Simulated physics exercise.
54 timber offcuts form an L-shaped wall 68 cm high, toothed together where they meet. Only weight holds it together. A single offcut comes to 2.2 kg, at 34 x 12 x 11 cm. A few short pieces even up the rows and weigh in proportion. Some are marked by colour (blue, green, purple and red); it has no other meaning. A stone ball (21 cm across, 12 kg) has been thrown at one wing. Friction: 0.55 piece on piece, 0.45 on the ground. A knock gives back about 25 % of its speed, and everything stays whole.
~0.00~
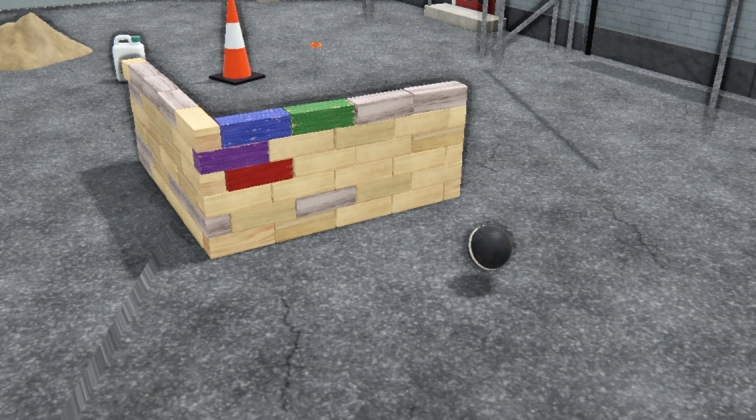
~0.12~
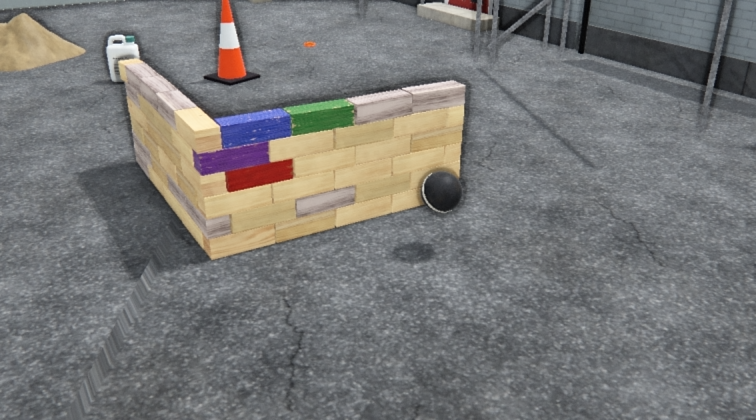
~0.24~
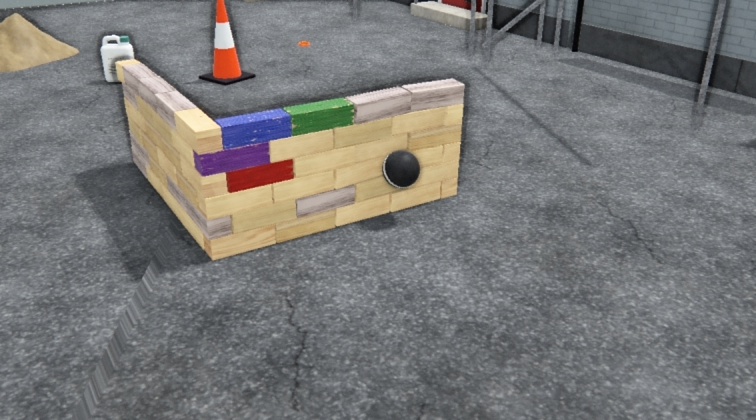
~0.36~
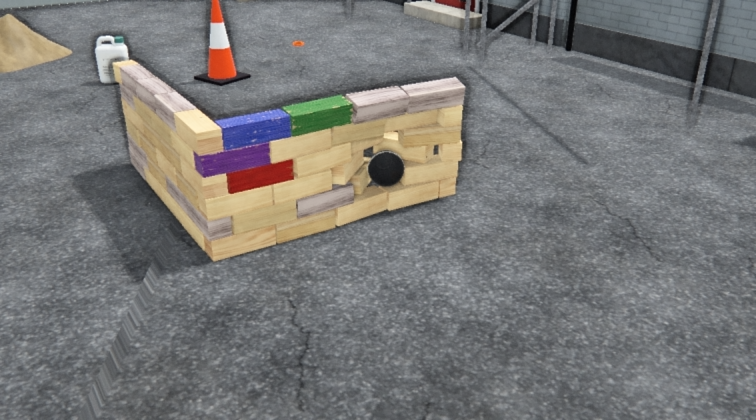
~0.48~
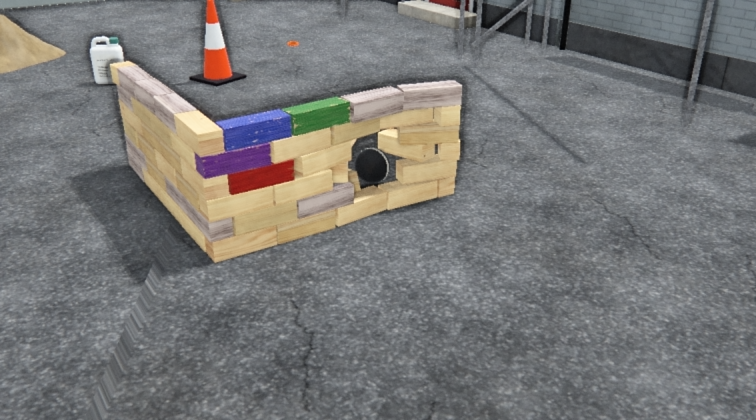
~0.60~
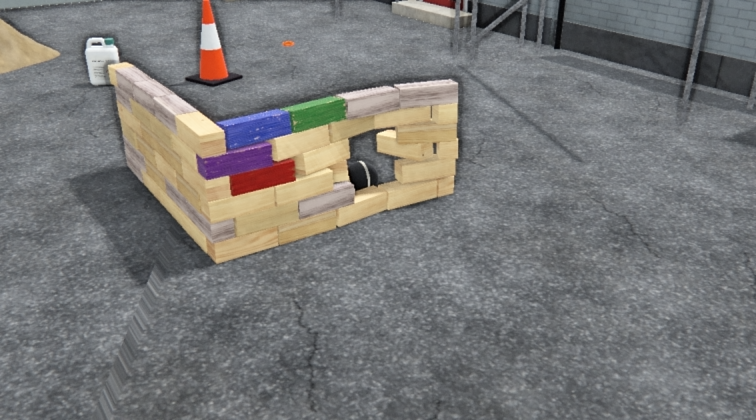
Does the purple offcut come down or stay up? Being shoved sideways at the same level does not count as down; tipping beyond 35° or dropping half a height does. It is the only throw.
It stays up.
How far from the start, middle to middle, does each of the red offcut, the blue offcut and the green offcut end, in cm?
Red 0, blue 50, green 85.
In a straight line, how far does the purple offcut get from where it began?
Roughly 0 cm away.
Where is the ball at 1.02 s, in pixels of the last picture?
Near (336, 163).
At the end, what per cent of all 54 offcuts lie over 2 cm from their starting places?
Shifted: 30 per cent.
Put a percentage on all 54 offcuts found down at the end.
About 30 per cent.
By 0.76 s, ball still moving; 2 of the 54 offcuts down; purple offcut unmoved; green offcut tilted 23°.
By 1.02 s, ball still moving; 9 of the 54 offcuts down; purple offcut unmoved; green offcut tilted 57°, 15 cm lower.
By 1.24 s, ball still moving; 15 of the 54 offcuts down; purple offcut unmoved; green offcut on its side.
When it is over (2.7 s), ball rolling away; 15 of the 54 offcuts down; purple offcut unmoved; green offcut on its side; blue offcut on its side. In pixels of the last frame, middles, purple offcut near (235, 159), green offcut near (264, 178).
